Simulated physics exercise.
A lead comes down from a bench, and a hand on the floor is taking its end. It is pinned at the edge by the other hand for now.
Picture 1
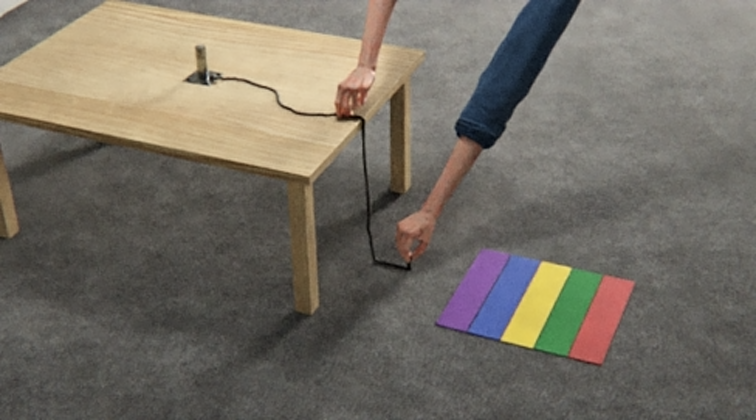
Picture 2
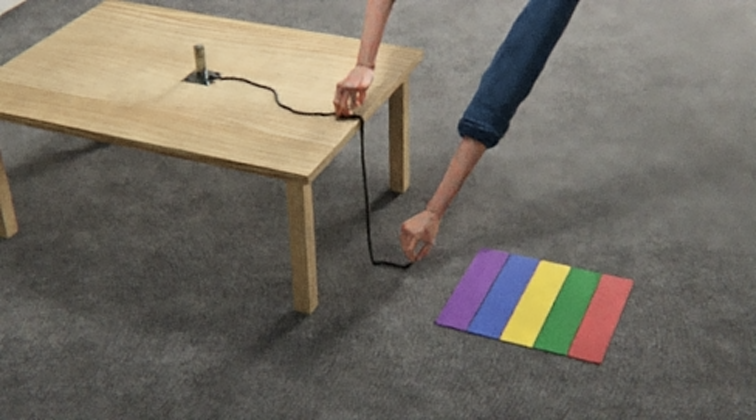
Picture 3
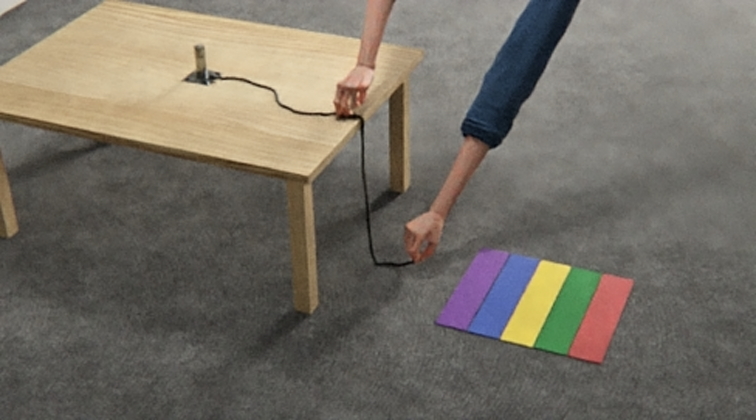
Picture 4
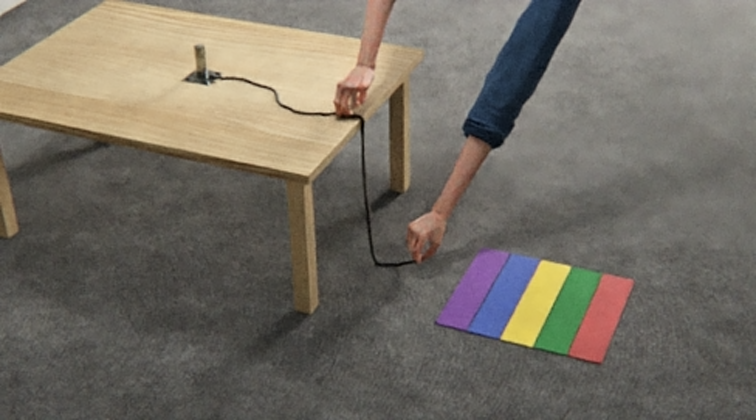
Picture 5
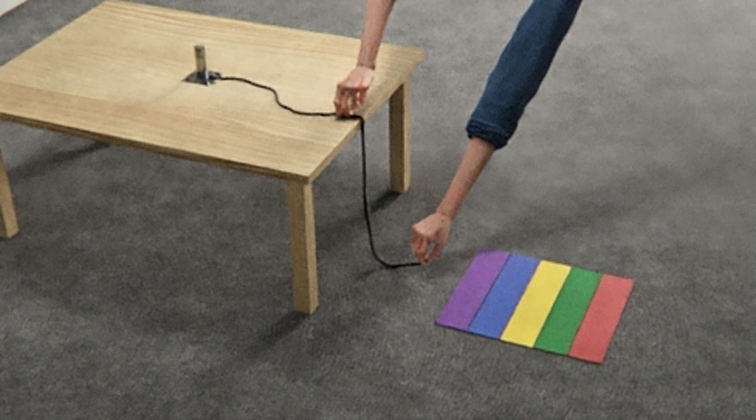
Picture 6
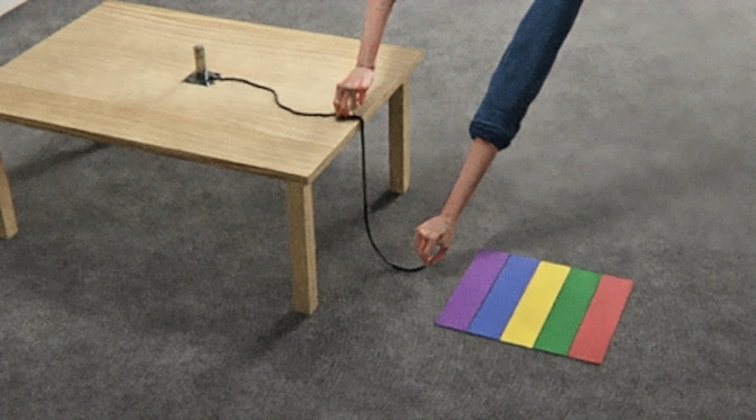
A light wooden table stands on dark grey carpet, seen from above at an angle, with a black cord running from a small upright metallic object across its top and down over the right edge. One hand pins the cord at that edge while another, below a blue denim sleeve, holds its lower end near purple, blue, yellow, green and red strips. The lower hand draws the end slightly rightward, and the cord's sharp bend near the floor eases into a curve.
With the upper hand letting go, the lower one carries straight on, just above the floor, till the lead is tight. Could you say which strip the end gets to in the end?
It gets to the yellow strip.
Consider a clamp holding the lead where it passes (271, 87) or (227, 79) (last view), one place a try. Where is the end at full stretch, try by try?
Roughly (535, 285), then roughly (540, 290).
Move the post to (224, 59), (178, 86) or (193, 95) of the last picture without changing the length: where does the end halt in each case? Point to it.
Going through the tries, you get (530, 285), then (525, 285), then (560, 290).
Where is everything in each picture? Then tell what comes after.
End (410, 258); purple (459, 313); blue (491, 321); yellow (524, 329); green (557, 337); red (591, 345), in the first picture.
End (415, 259); lead through (235, 78) (277, 97) (320, 113) (362, 140) (367, 197) (372, 255), in the second picture.
End (419, 260), in the third picture.
End (421, 260); lead through (235, 78) (277, 97) (320, 113) (363, 139) (366, 197) (373, 256), in the fourth picture.
End (426, 261), in the fifth picture.
End (430, 263); lead through (235, 79) (277, 98) (320, 114) (363, 140) (365, 198) (381, 255), in the sixth picture.
Soon after, end near (472, 273); over purple.
After that, end near (516, 282); over blue.
At the stop, end near (542, 288); over yellow. Over yellow.
